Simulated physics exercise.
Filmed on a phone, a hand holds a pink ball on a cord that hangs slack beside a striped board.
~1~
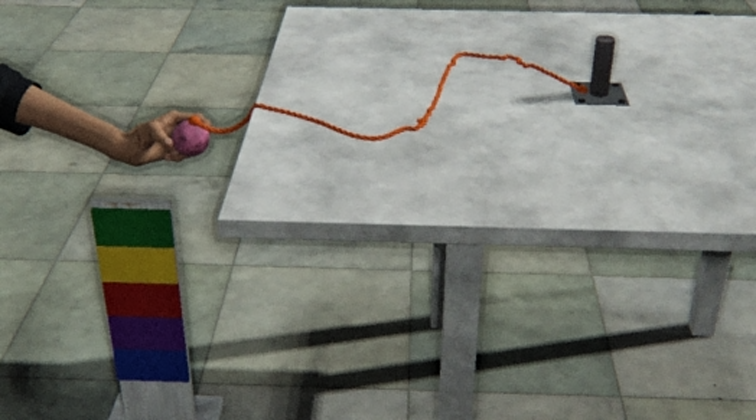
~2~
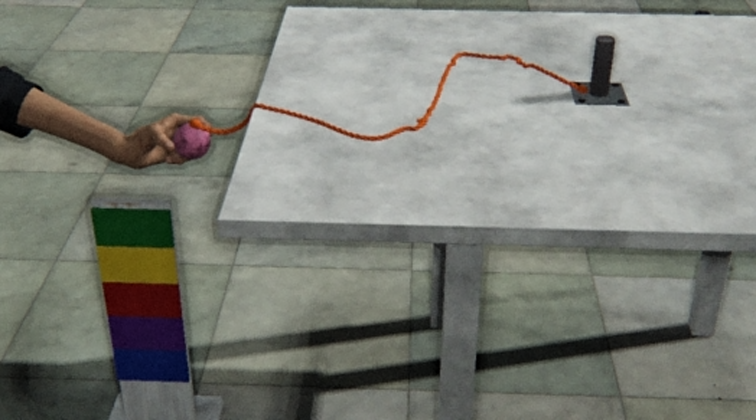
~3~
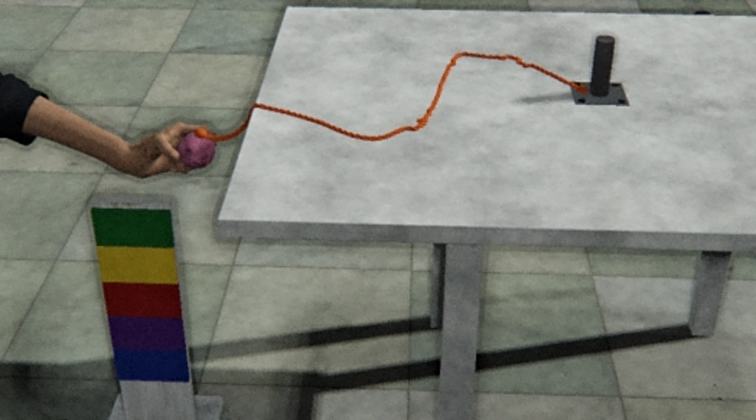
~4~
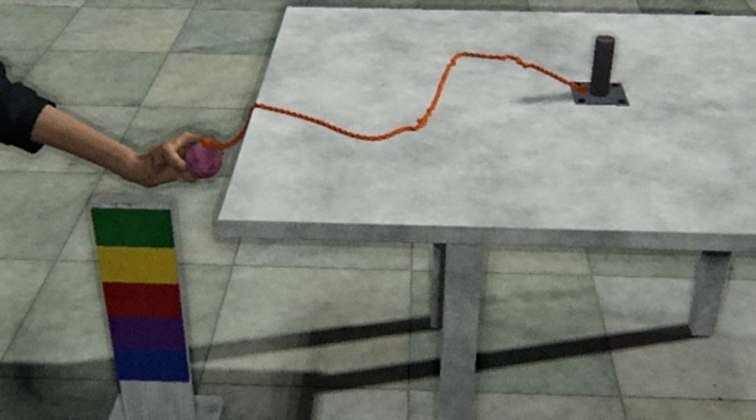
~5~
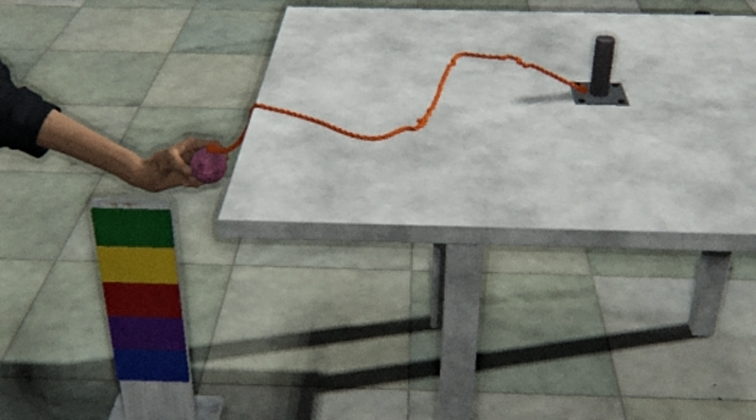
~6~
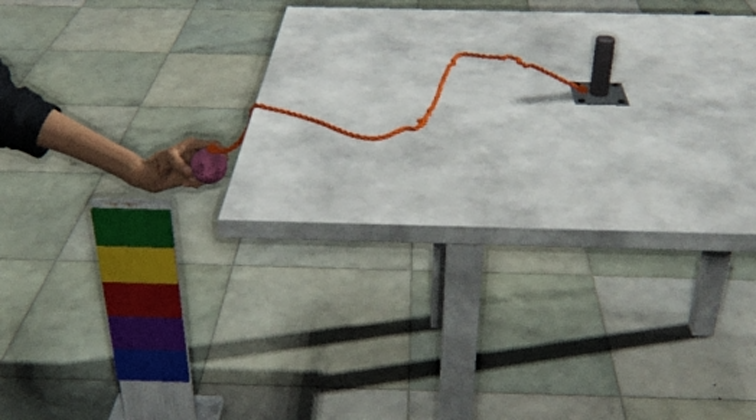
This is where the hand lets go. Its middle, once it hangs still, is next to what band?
Next to the blue one.
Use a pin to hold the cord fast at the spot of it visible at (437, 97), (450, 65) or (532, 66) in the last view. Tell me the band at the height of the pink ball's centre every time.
Each in turn comes out as yellow, red, purple.
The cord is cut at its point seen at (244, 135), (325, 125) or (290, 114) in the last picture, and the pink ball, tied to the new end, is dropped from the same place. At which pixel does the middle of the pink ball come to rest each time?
Try 1: About (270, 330). Try 2: About (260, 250). Try 3: About (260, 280).
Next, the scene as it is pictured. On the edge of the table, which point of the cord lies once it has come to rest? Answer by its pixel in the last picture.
Around (429, 110).
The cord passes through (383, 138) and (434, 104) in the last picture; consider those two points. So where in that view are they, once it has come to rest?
First one close to (265, 169), second close to (275, 88).
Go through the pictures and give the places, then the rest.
The first frame shows pink ball (191, 138); green (132, 230); yellow (137, 266); red (142, 301); purple (147, 335); blue (151, 367).
The second frame shows pink ball (192, 141); cord through (546, 73) (470, 55) (438, 95) (395, 133) (298, 116).
The third frame shows pink ball (197, 151).
The fourth frame shows pink ball (204, 160); cord through (546, 73) (470, 55) (438, 95) (395, 133) (298, 116).
The fifth frame shows pink ball (209, 165).
The sixth frame shows pink ball (209, 166); cord through (546, 73) (470, 55) (438, 95) (395, 133) (298, 116).
A little later, ball near (255, 357); level with blue.
Next, ball near (284, 342); level with blue.
When it is over, ball near (277, 350); level with blue. The cord holds its middle at blue.
